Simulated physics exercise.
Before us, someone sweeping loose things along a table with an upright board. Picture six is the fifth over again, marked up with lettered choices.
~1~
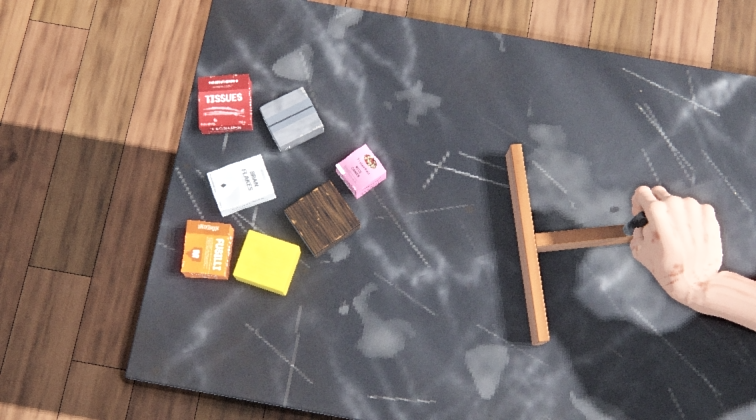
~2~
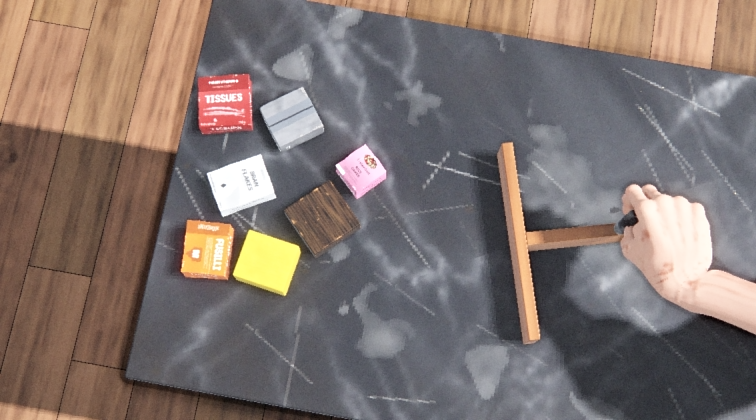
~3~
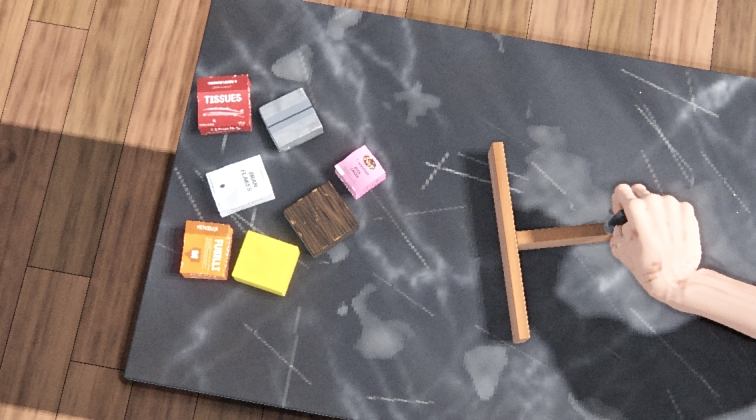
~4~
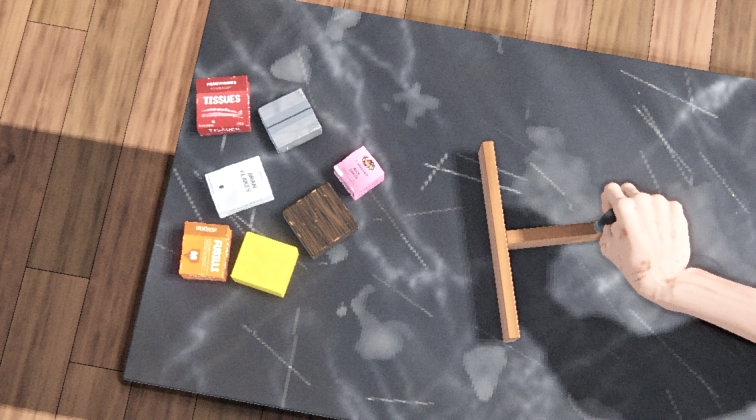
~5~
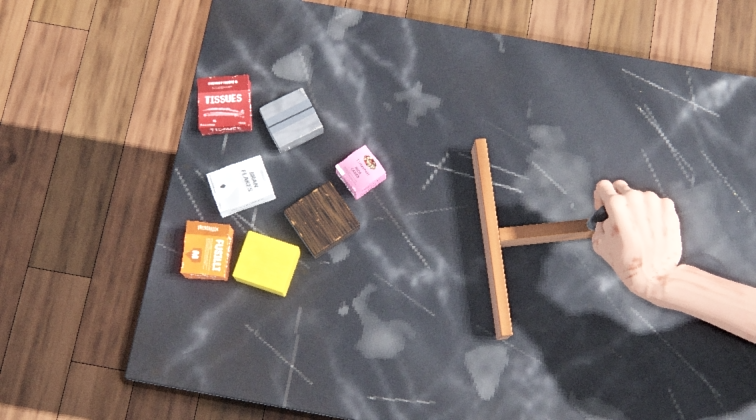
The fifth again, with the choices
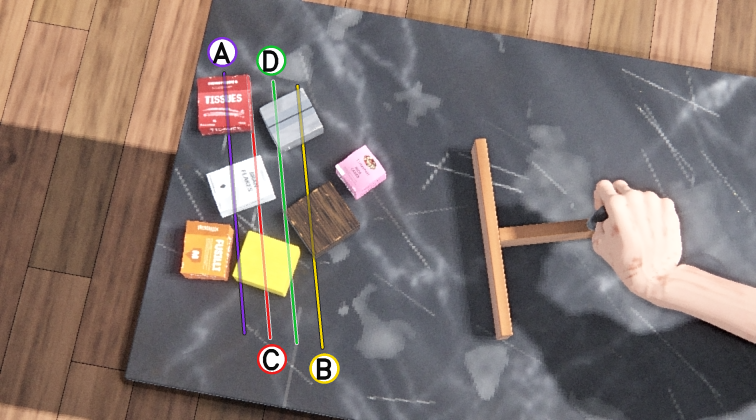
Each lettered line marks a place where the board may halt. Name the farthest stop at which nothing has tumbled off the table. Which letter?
At D, and not beyond.
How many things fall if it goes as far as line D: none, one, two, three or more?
In all, none.
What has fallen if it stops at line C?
It is the red box.
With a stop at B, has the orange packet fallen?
No.
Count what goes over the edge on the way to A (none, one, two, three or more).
In all, two.
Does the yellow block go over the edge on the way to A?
By then, no.
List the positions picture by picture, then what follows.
In the first picture, yellow block (267, 263); orange packet (208, 251); board (530, 240).
In the second picture, board (521, 239); white packet (241, 185).
In the third picture, board (510, 238); grey box (291, 120).
In the fourth picture, board (501, 237); yellow block (265, 265).
In the fifth picture, board (493, 235); pink box (360, 172); white packet (241, 186); black block (322, 220).
On the marked copy, A at (234, 200); B at (309, 213); C at (259, 204); D at (284, 208).
Taking D. A third of the way, board (418, 222); red box (225, 105); orange packet (208, 252).
Two thirds of the way, board (344, 209); pink box (307, 166); black block (301, 225).
When it is over, board (287, 199); red box (201, 102); white packet (204, 181); nothing has fallen.
As for the rest, A drops the white packet and red box; B is safe but short; C drops the red box.
